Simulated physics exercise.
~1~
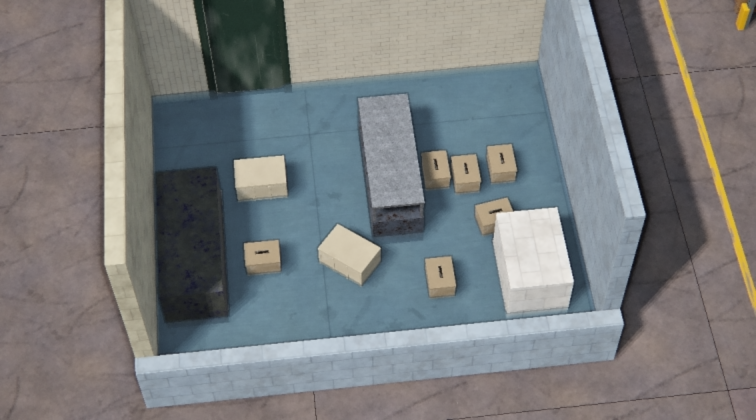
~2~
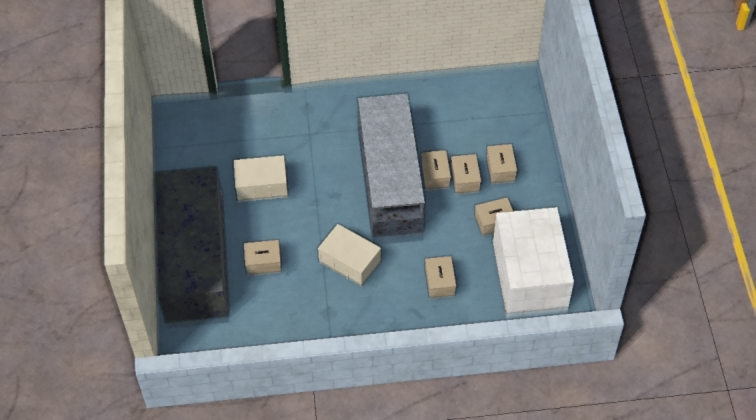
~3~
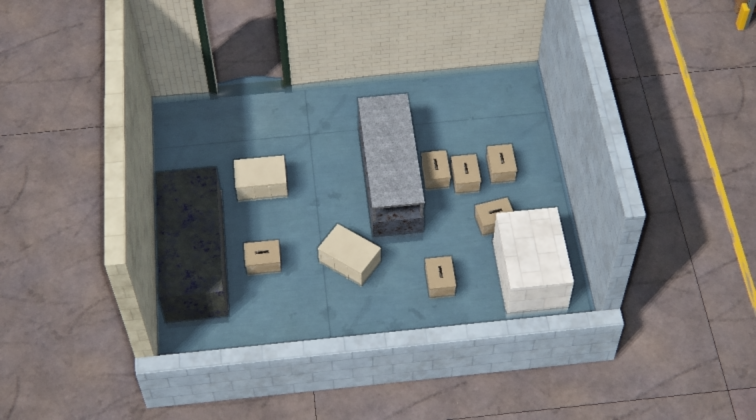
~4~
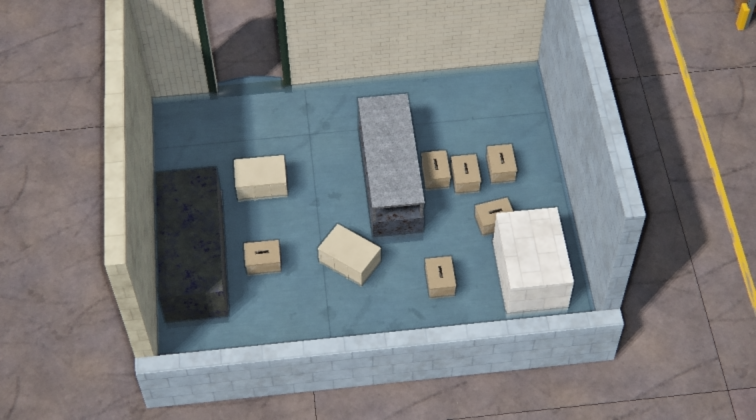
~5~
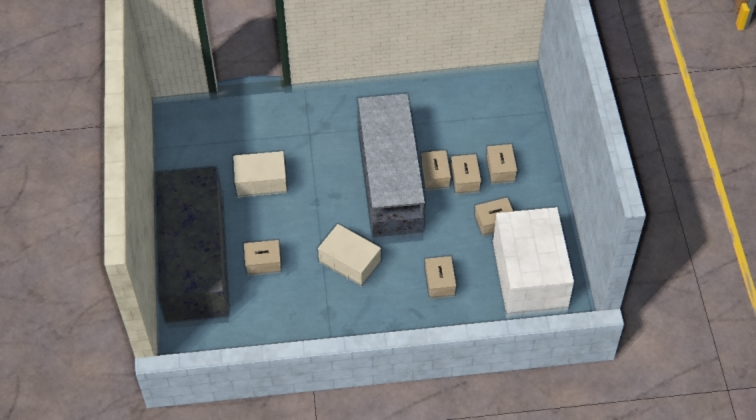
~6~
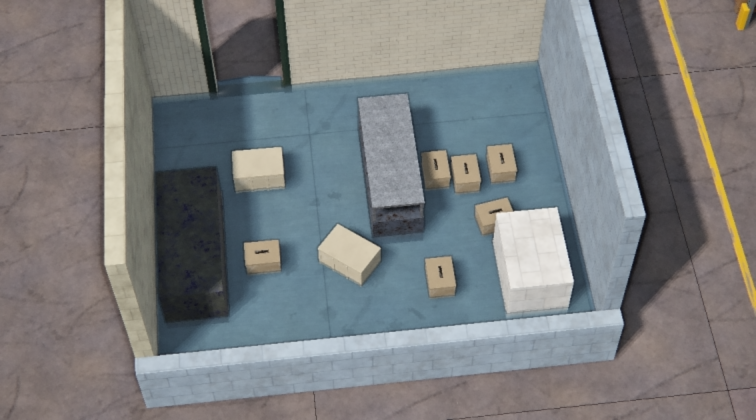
A cream box drifts very slightly toward the back wall of a flooded, roofless stockroom, seen from high above, after the dark green door there clears its opening. Around it in the shallow blue water are another cream box, small tan boxes, a black block at left, a grey one near the centre and a white one at right. Everything else looks still, and the camera stays fixed.
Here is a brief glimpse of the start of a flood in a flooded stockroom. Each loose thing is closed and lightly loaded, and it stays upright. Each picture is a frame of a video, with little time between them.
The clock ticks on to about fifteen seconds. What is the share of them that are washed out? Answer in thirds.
Under a third.
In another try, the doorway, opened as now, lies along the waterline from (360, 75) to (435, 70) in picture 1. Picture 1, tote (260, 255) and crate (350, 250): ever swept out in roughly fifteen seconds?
In turn: Never escapes, never escapes.
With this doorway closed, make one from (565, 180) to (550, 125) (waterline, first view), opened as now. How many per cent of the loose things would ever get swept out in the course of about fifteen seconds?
Some 60 per cent of the things, roughly.
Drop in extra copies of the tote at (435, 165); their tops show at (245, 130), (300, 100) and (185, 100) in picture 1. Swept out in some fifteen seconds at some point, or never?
Going one by one, I'd say it leaves, then it leaves, then it leaves.
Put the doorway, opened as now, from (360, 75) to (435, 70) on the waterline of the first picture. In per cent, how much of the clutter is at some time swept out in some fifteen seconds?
My guess is close to 40 percent.
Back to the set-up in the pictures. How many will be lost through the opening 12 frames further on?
Total: 0.
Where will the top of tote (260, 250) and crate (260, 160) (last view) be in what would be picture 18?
They end up close to (250, 196) and close to (218, 90).
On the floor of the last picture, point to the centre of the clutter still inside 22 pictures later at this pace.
Mean position: About (401, 192).
A moment on, 0 of 8 are out; 8 afloat.
Next, 0 of 8 are out; 8 afloat.
Later, 1 of 8 are out; 7 afloat.
In the end, 2 of 8 are out; 6 afloat.
